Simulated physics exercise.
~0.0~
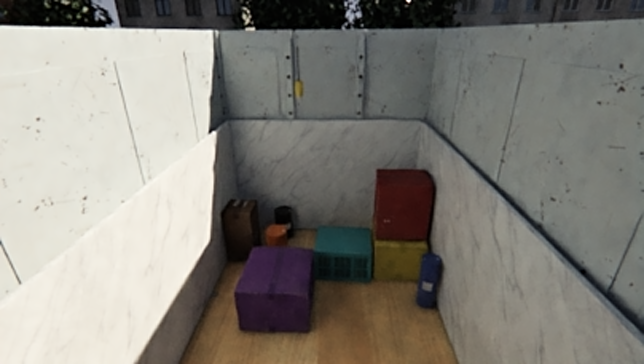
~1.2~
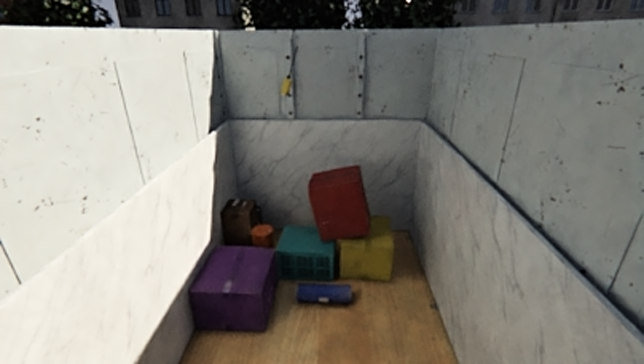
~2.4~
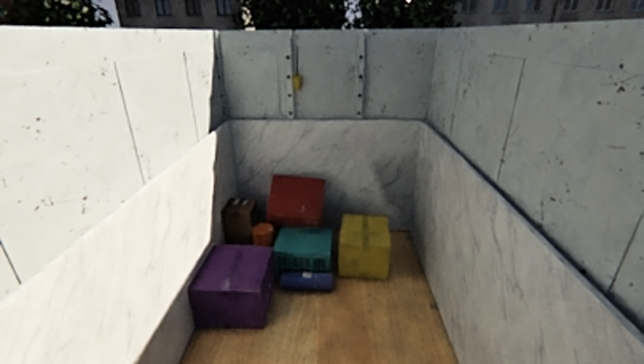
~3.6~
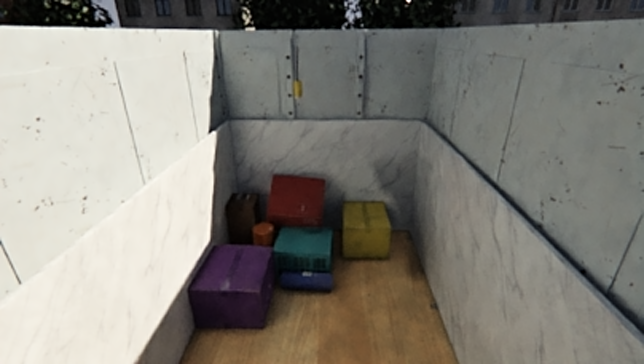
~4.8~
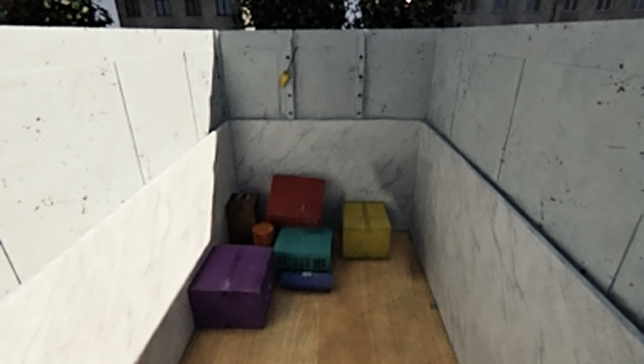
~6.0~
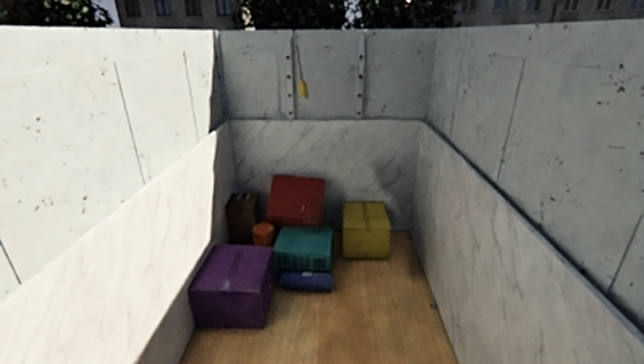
The load bay of a van is seen from above, looking towards the cab, with pale walls and a wooden floor. A purple box stands in front of a brown box, orange and black canisters and a turquoise chest, while a red box sits on a yellow one beside an upright blue canister at the right. The load shifts left, the blue canister topples and the red box tilts. Then the red box drops behind the chest, and the blue canister comes up against its front. The yellow box edges towards the cab, then everything stays put while the small yellow lamp sways.
